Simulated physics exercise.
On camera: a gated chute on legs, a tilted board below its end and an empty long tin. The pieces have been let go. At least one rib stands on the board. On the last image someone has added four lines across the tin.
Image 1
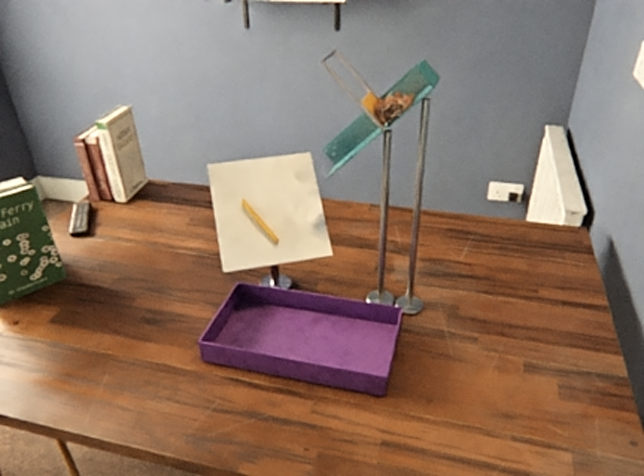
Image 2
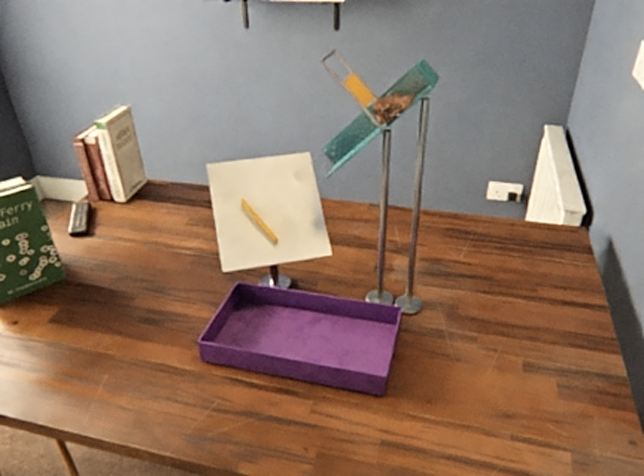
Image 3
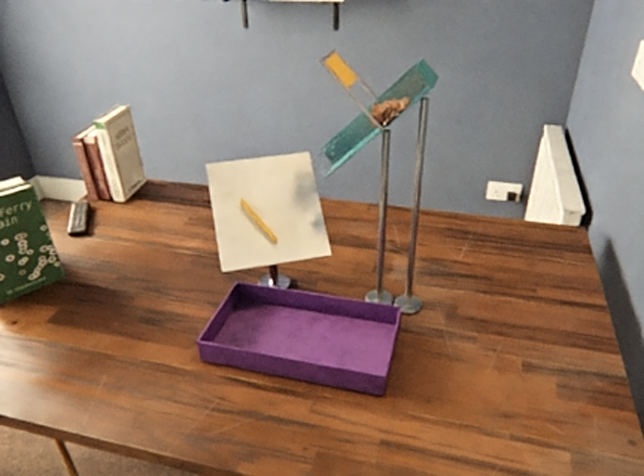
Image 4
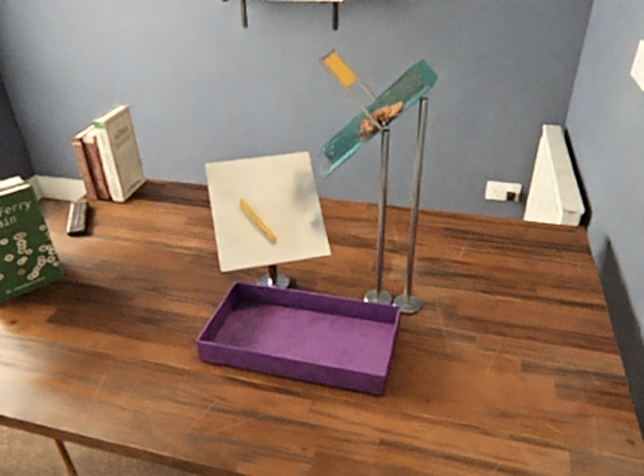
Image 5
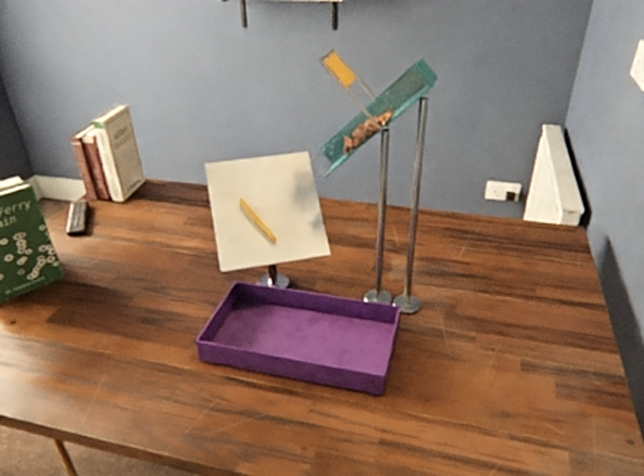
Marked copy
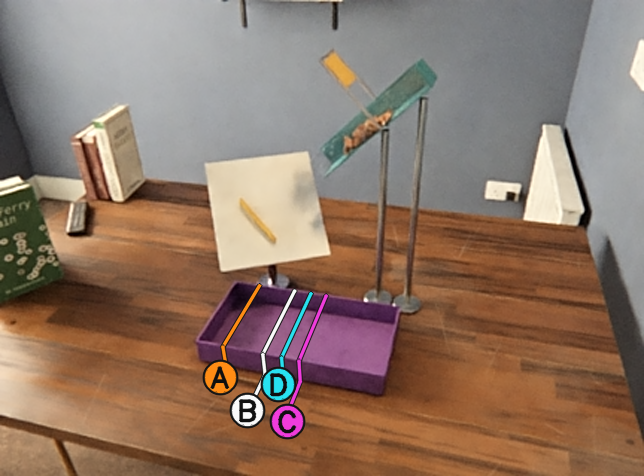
A wooden table stands against grey-blue walls, seen from slightly above, with books and a dark remote at the left. A teal chute on metal legs slopes down to the left, holding brown kibble behind a gate with an orange-yellow panel, above a tilted white board with one yellow rib and an empty purple tin in front. The gate lifts, and the kibble slides partway down the chute, spreading out, while the view barely shifts.
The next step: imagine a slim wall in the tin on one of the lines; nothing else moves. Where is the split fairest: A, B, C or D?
D beats the others.
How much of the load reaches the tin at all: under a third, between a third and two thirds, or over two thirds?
About that: Over two thirds.
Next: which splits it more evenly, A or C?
Here it is line C.
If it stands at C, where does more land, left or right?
Left.
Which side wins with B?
More lands on the right.
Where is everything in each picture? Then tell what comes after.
Load behind the gate near (393, 110), bits of dog kibble; lip of the chute near (331, 172), sloping fairly steeply, in the first picture.
Middle of the board near (268, 209), tilted fairly steeply; middle of its low edge near (279, 263); of its high edge near (259, 158), in the second picture.
Front corners of the tin near (197, 341) and (385, 376), empty; front of the load near (375, 125), in the third picture.
Middle of the load near (378, 123); its front near (365, 135), close to a third of the way to the lip; rib from (241, 198) to (276, 239), in the fourth picture.
Middle of the load near (365, 126); its front near (348, 149), close to two thirds of the way to the lip, in the fifth picture.
On the marked copy, line A crosses the front rim at (223, 346); line B crosses the front rim at (263, 353); line C crosses the front rim at (299, 360); line D crosses the front rim at (281, 356).
Choosing A, of what is caught, none at all on the left of the divider, the whole lot on the right.
Choosing B, of what is caught, a small share on the left of the divider, all but a few on the right.
Choosing C, of what is caught, the bulk on the left of the divider, a small share on the right.
Choosing D, of what is caught, close to half on the left of the divider, close to half on the right.
